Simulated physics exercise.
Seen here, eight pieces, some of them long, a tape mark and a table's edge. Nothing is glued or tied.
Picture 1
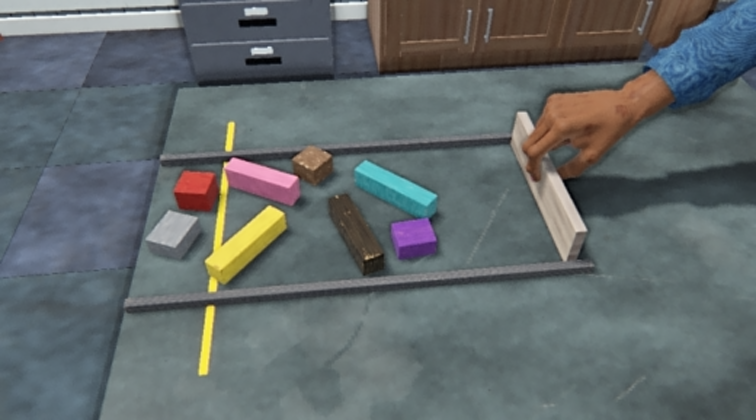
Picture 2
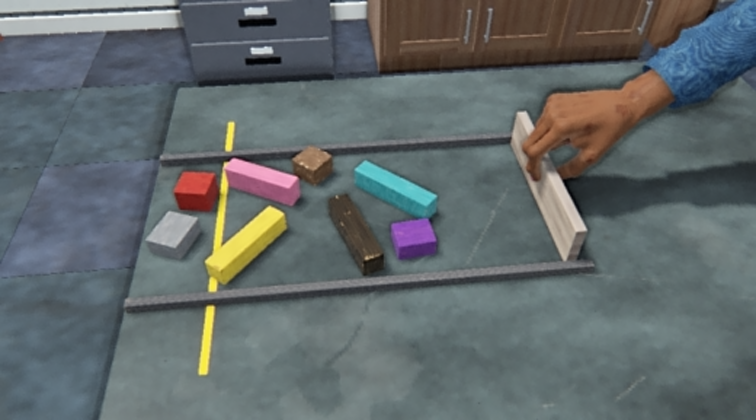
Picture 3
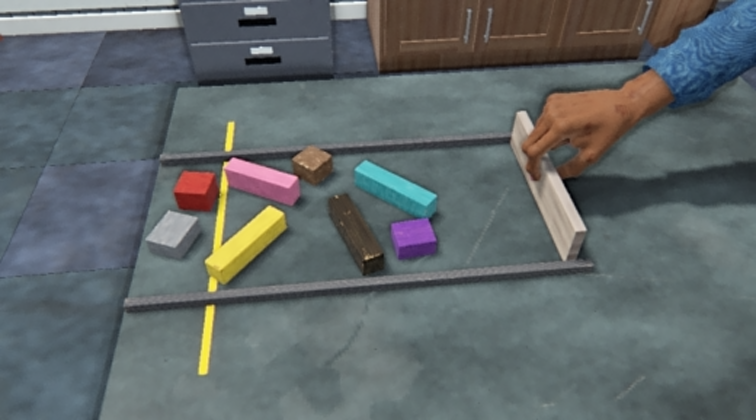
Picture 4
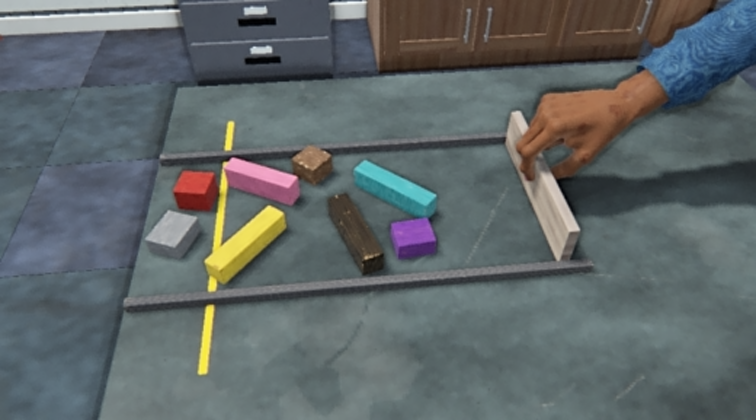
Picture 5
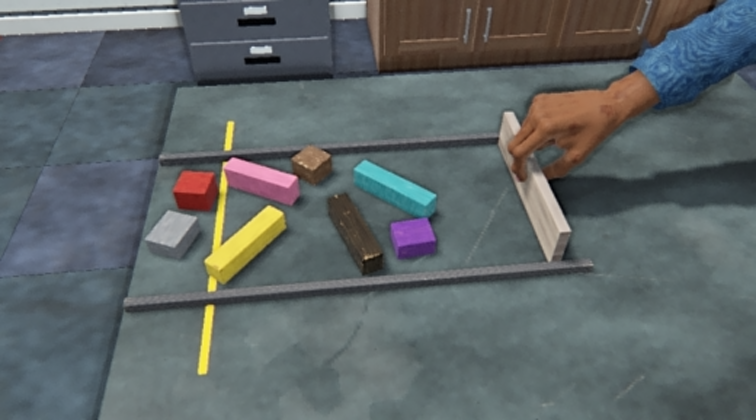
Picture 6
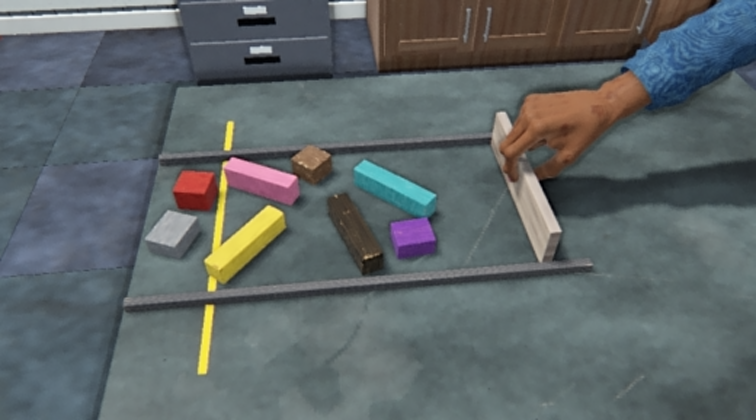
The clip shows a hand holding a pale board upright between two dark rails, with eight coloured blocks and bars lying near a yellow tape line; the board stays still at first, then the hand slides it slightly left.
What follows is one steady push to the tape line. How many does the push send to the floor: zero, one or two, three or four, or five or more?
In the end the number that fall off is one or two.
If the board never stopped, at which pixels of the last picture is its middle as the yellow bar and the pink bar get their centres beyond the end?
About (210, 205), and (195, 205) for the other.
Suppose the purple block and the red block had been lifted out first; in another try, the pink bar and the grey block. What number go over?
1 in the first case, 0 in the second.
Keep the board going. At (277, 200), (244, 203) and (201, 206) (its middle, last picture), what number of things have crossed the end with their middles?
Place by place, 0, 0 and 3.
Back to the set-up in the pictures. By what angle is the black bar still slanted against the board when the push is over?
Some 20 degrees.
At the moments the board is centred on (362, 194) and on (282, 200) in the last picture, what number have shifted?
The counts are 3 and 6.
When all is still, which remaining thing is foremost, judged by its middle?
Foremost is the red block.
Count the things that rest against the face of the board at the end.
2 of them.
Soon after, none off yet; grey block at rest near (174, 234); red block at rest near (196, 191); yellow bar at rest near (247, 243).
After that, none off yet; grey block at rest near (174, 234); red block at rest near (196, 191); yellow bar moving near (236, 241).
In the end, the number that fall off is one or two; gone, grey block.
